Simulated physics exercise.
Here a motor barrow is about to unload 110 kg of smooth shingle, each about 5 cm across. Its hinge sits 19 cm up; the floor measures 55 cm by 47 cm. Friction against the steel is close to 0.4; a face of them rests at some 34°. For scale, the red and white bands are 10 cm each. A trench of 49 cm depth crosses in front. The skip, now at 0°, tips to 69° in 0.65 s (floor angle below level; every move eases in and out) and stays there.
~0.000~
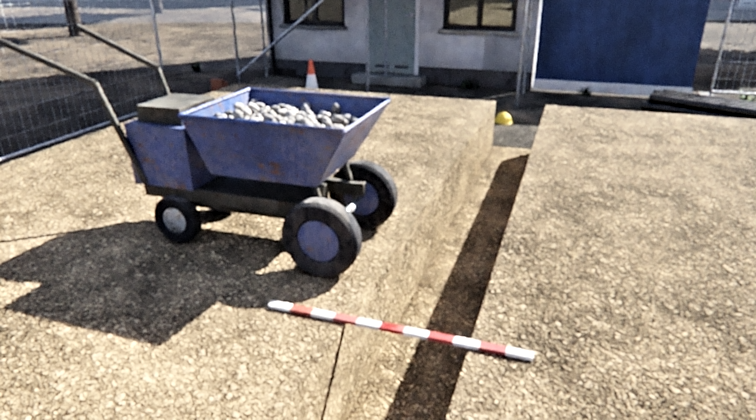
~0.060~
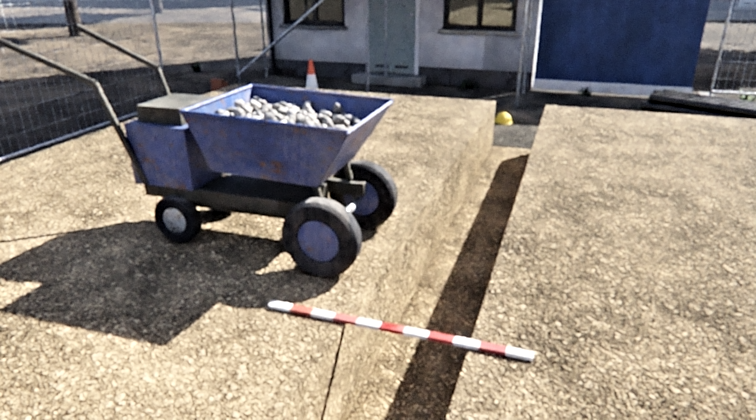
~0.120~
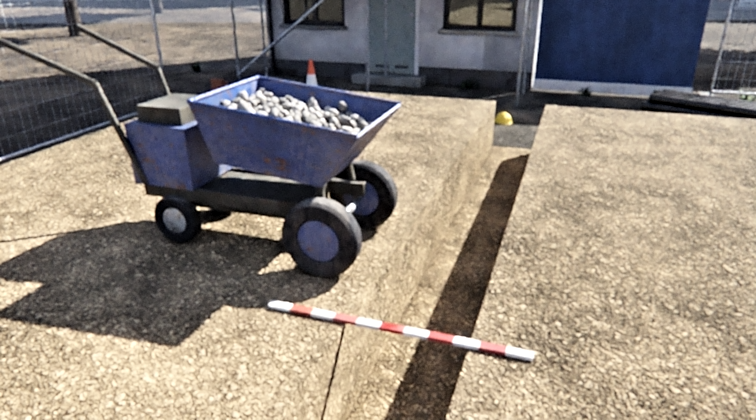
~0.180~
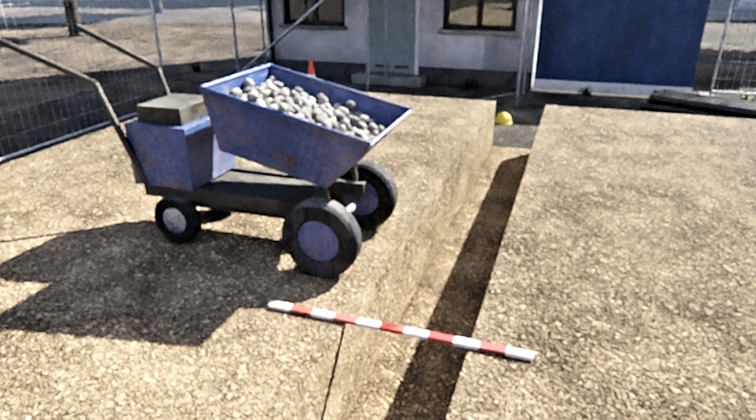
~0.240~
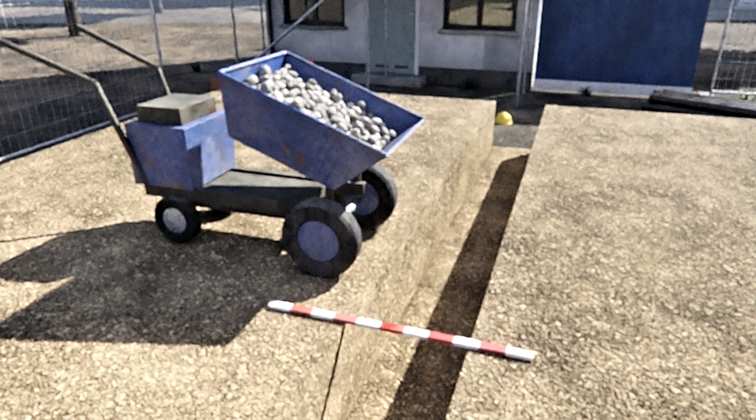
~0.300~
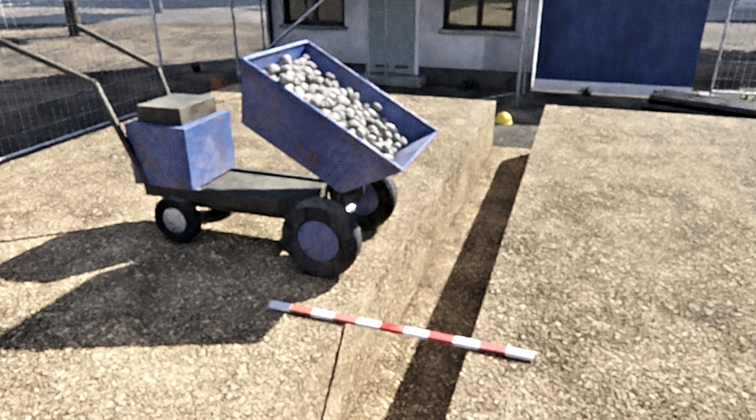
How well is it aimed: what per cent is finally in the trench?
Roughly 46 per cent ends in the trench.
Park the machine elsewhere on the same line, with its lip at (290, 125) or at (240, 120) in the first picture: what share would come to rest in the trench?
Near 95 per cent from the first place, 80 from the second.
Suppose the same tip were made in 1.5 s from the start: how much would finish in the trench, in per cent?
In that case some 65 per cent.
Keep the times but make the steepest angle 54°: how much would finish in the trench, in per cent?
In that case some 20 per cent.
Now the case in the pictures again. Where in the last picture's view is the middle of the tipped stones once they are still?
Their middle is at about (509, 271).
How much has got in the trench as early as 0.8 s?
Some 15 per cent.
After 0.5 s the floor is at 59°; 100 % in the skip; the foremost stones are at (425, 188).
After 0.8 s the floor is at 69°; 74 % in the skip, 15 % in the trench, 11 % past the trench; the foremost stones are at (523, 265).
After 1.1 s the floor is at 69°; 25 % in the skip, 22 % in the trench, 53 % past the trench; the foremost stones are at (705, 309).
After 3.0 s the floor is at 69°; 0 % in the skip, 46 % in the trench, 54 % past the trench; the foremost stones are past the picture's edge.
